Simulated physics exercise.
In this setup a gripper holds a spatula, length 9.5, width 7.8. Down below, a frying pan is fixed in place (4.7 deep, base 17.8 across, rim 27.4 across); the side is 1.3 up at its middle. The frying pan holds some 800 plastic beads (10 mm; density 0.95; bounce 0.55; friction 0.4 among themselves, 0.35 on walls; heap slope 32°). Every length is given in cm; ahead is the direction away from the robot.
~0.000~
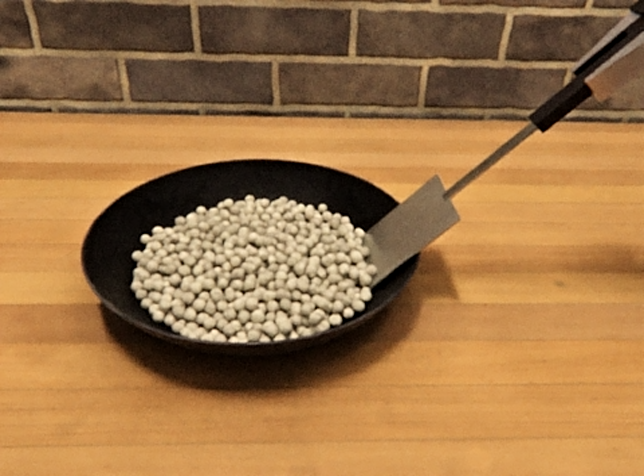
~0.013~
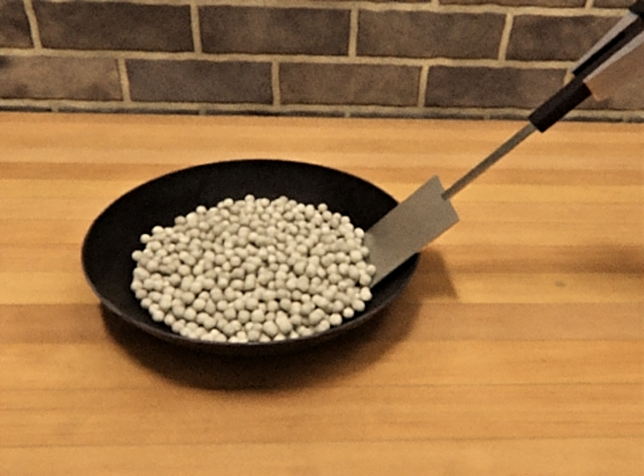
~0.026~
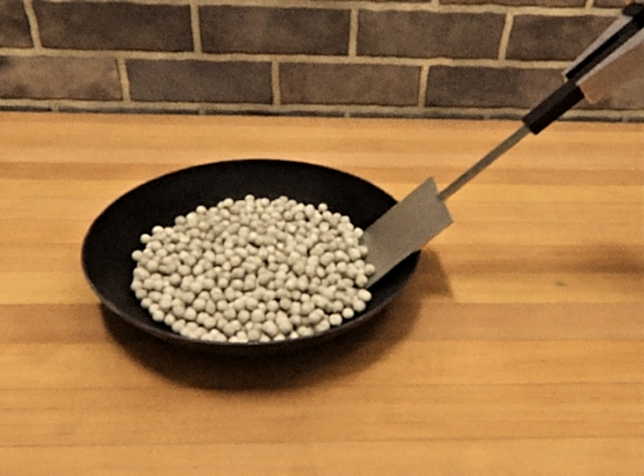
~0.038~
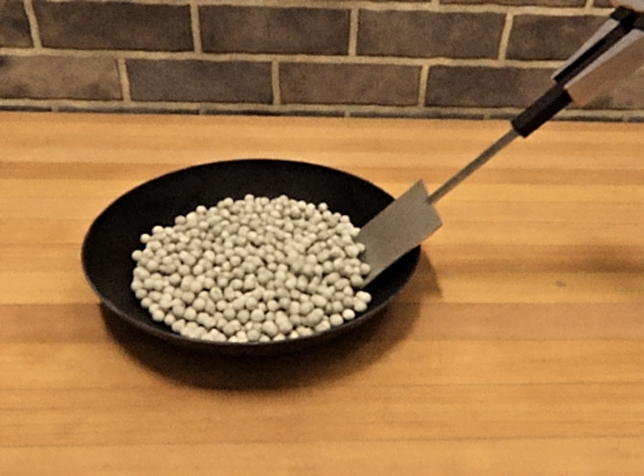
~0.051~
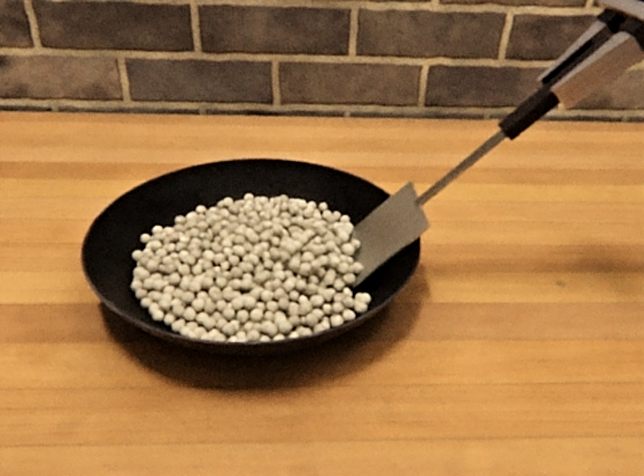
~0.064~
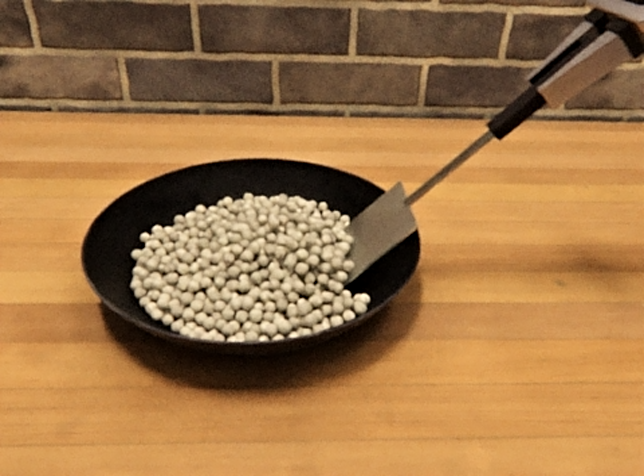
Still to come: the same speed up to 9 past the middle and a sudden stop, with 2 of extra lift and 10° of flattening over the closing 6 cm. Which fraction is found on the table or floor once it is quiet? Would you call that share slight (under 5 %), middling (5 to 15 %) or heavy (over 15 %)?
It is middling.
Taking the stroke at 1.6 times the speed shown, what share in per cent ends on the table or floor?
I'd put it at about 20 per cent.
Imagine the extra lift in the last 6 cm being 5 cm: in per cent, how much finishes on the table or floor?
Some 15 in a hundred.
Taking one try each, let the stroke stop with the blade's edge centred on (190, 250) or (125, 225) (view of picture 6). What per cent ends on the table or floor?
About 0 and 25 per cent.
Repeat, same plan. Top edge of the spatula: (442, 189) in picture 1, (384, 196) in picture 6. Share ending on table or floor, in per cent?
Around 20 per cent finishes on the table or floor.
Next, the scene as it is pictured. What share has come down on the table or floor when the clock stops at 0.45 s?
Some 8 per cent of the load.
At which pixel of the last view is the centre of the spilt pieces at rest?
Roughly (19, 271).
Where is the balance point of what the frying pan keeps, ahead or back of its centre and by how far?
Offset: About 4.0 cm, ahead.
After 0.14 s, sloping 47°, highest piece 6 above the table; 798 in the frying pan.
After 0.21 s, sloping 44°, highest piece 6 above the table; 798 in the frying pan.
After 0.45 s, sloping 37°, highest piece 6 above the table; 731 in the frying pan, 62 on the table or floor, 5 on the blade or in flight.
After 1.50 s, sloping 37°, highest piece 5 above the table; 729 in the frying pan, 69 on the table or floor.
In the end, 729 in the frying pan, 69 on the table or floor. That is 9 % on the table or floor.
